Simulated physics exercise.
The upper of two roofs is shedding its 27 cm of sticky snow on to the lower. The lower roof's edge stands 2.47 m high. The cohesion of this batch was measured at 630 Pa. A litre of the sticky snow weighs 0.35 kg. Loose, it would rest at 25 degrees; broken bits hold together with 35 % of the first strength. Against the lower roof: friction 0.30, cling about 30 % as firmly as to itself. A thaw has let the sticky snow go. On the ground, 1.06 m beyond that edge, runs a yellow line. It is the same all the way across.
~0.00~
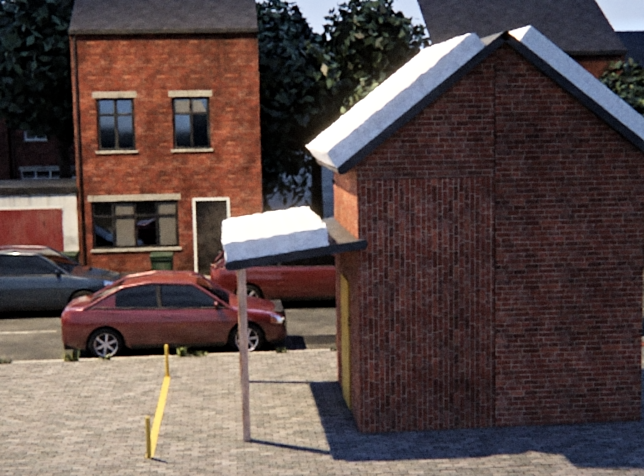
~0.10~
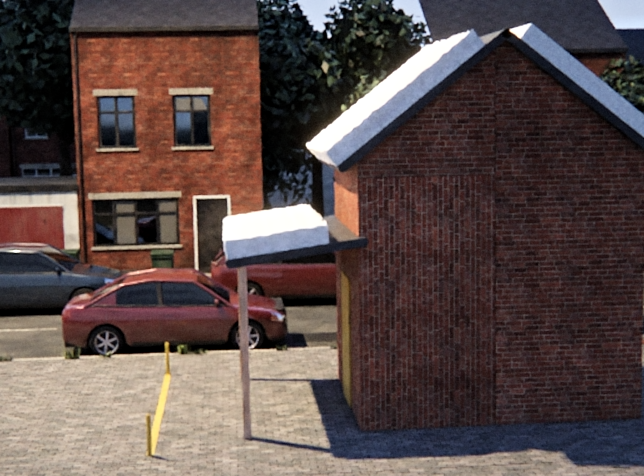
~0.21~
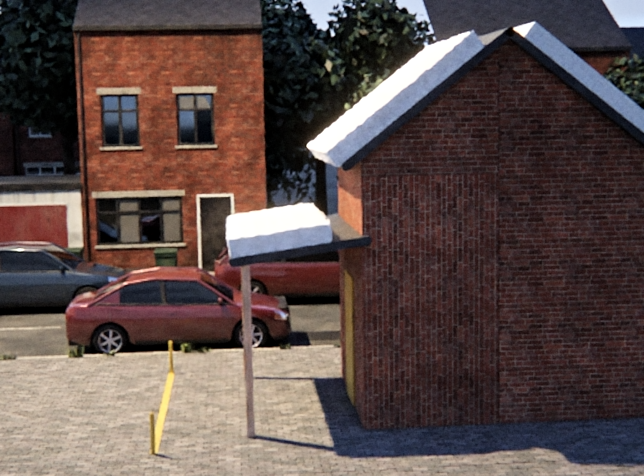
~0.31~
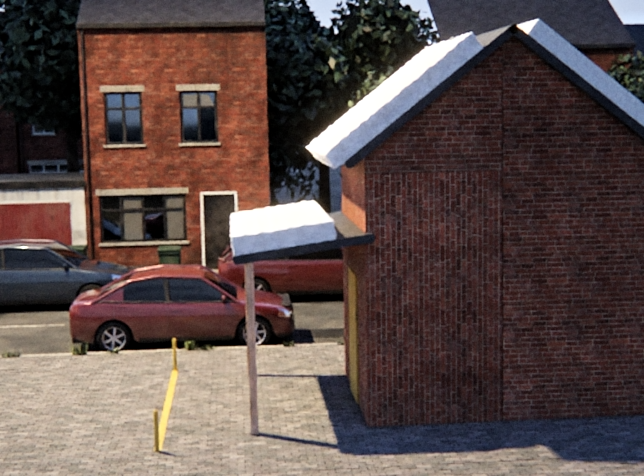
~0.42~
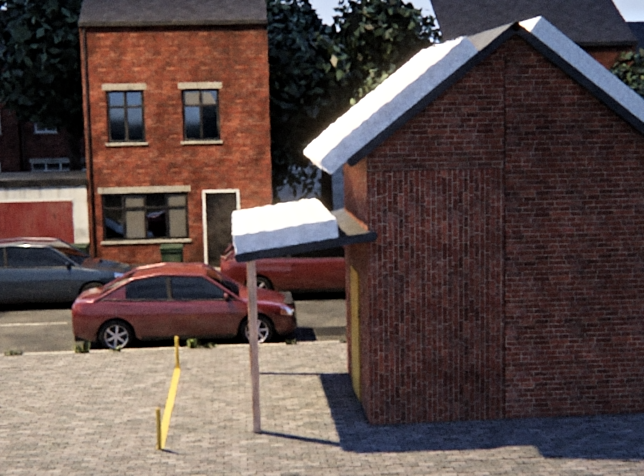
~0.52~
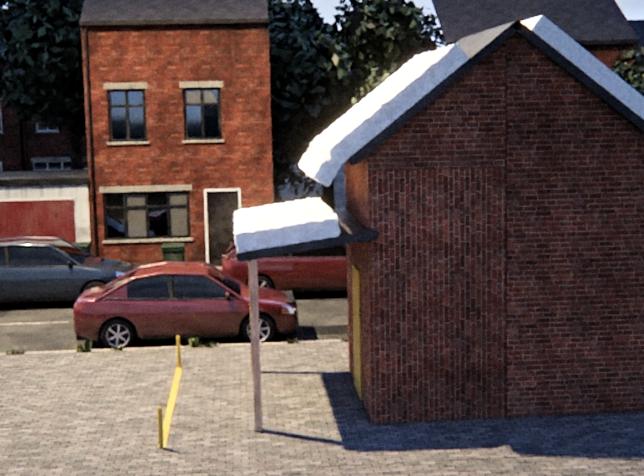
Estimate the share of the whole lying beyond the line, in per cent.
Expect roughly 43 %.
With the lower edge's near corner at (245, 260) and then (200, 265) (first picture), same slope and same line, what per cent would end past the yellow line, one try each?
In turn about 50 %, 40 %.
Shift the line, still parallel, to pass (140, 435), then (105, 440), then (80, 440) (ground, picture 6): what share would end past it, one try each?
In turn about 35 %, 22 %, 16 %.
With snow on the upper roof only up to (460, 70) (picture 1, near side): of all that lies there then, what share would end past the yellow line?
Then about 35 %.
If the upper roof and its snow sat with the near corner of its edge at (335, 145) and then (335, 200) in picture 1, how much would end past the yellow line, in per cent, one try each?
In that order: 55 %, 20 %.
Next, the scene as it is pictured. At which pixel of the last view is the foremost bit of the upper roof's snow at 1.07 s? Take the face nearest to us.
Near (248, 223).
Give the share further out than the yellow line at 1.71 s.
Some 7 per cent.
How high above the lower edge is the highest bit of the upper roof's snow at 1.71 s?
About 0.5 m.
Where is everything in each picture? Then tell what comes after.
In the first frame, leading edge of the sticky snow at (336, 162).
In the second frame, leading edge of the sticky snow at (335, 161), its middle shifted 1.8 cm.
In the third frame, leading edge of the sticky snow at (336, 153), its middle shifted 7.2 cm, 3 % of it past the upper edge, in one piece.
In the fourth frame, leading edge of the sticky snow at (334, 167), its middle shifted 17 cm, 7 % of it past the upper edge, in one piece.
In the fifth frame, leading edge of the sticky snow at (329, 152), its middle shifted 30 cm, 12 % of it past the upper edge, in one piece.
In the sixth frame, leading edge of the sticky snow at (321, 164), its middle shifted 47 cm, 19 % of it past the upper edge, cracking.
After 1.07 s, none is below the lower edge and 0 % is past the line.
After 1.71 s, 26 % is below the lower edge and 7 % is past the line.
After 2.36 s, 61 % is below the lower edge and 42 % is past the line.
After 3.00 s, 63 % is below the lower edge and 43 % is past the line.
After 3.30 s, at the end, 63 % is below the lower edge and 43 % is past the line.
